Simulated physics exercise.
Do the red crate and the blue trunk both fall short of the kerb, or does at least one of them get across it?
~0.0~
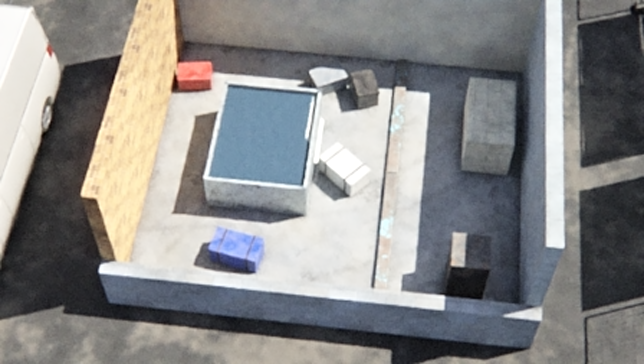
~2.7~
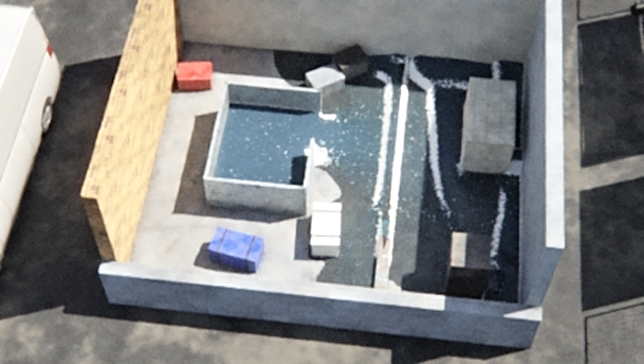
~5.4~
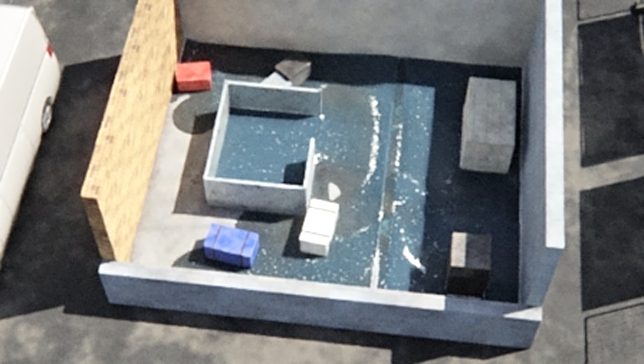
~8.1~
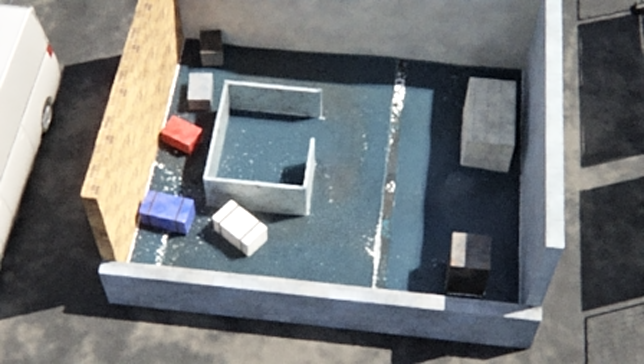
Both fall short of the kerb. The red crate and the blue trunk are still on the left side of it at the end.
